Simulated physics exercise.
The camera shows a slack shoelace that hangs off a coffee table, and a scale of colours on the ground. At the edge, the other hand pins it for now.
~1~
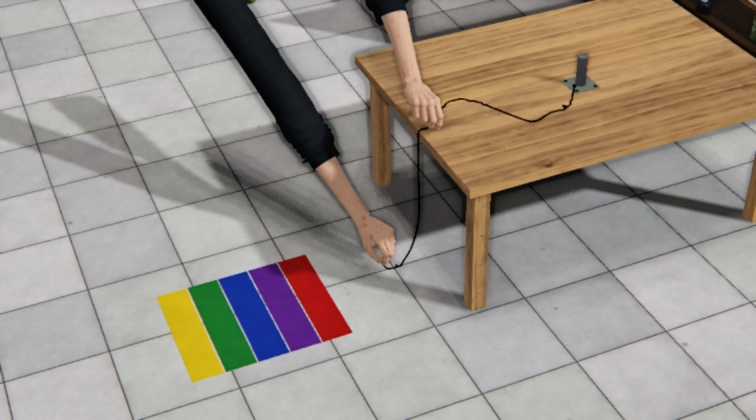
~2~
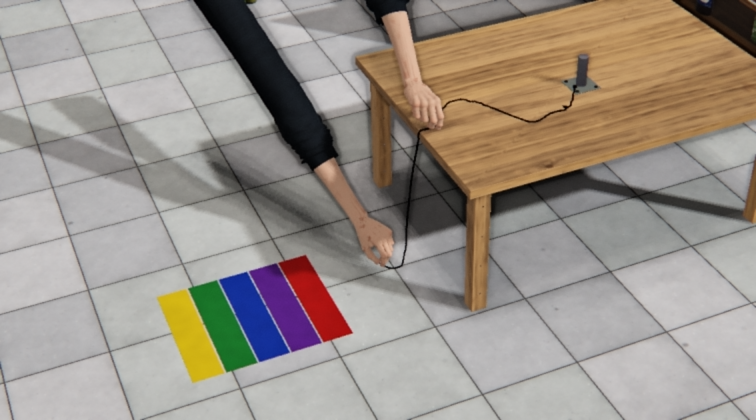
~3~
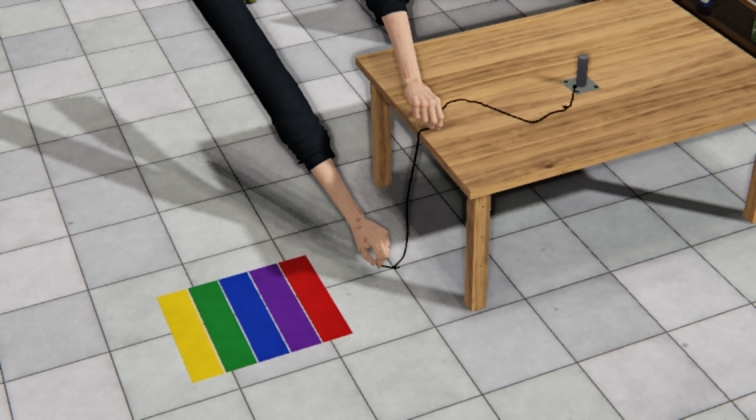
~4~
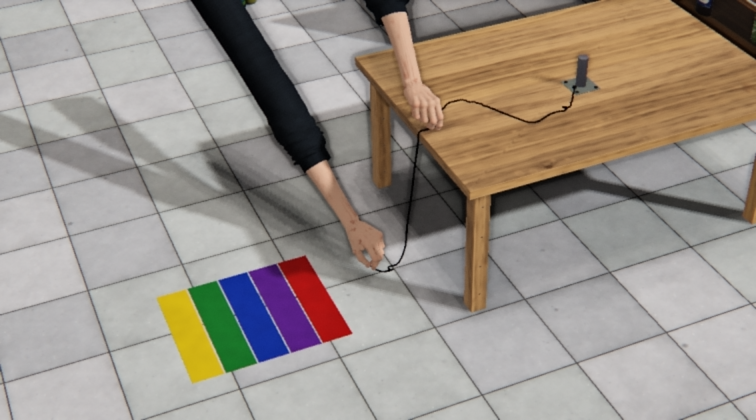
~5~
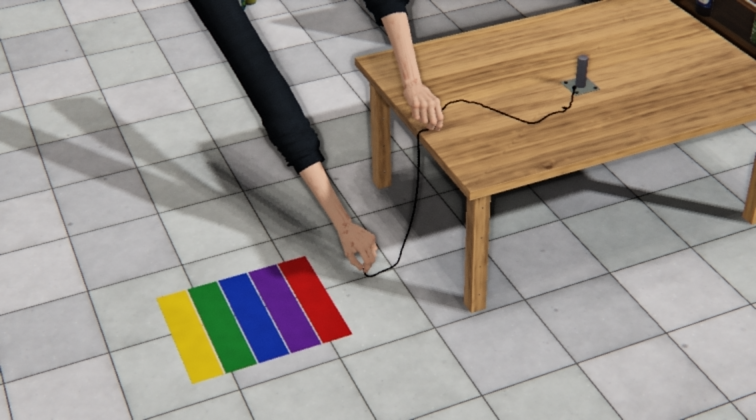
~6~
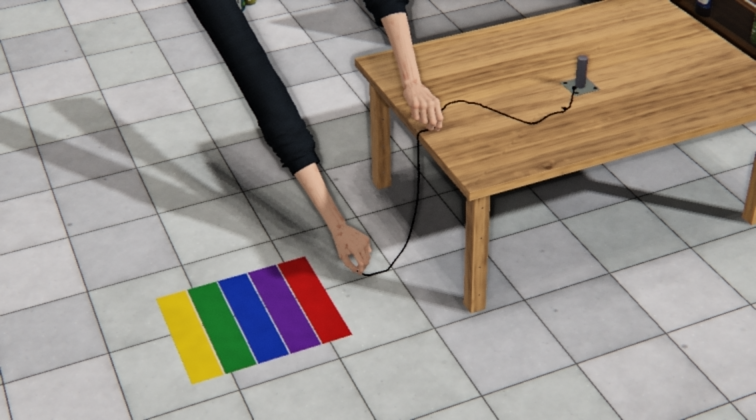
A hand drawing the end of a slack black shoelace slightly left near coloured stripes, another pinning it at the table edge.
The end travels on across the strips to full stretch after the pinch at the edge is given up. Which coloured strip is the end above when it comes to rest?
The yellow one.
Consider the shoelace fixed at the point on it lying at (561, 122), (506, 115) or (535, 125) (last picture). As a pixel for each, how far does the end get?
(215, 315), (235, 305), (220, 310).
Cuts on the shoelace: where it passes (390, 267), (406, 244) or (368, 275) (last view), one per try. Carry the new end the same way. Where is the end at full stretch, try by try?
In turn, (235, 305) for the first, (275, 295) for the second and (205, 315) for the third.
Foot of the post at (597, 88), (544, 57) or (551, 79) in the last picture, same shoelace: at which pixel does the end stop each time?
One per try, in order: (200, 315), (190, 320), (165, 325).
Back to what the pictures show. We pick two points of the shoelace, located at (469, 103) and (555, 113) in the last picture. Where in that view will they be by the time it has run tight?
The first finishes about (421, 131) and the second about (514, 104).
Soon after, end near (242, 305); over blue.
Then, end near (206, 315); over green.
At full stretch, end near (184, 322); over yellow. The end stops over the yellow strip.
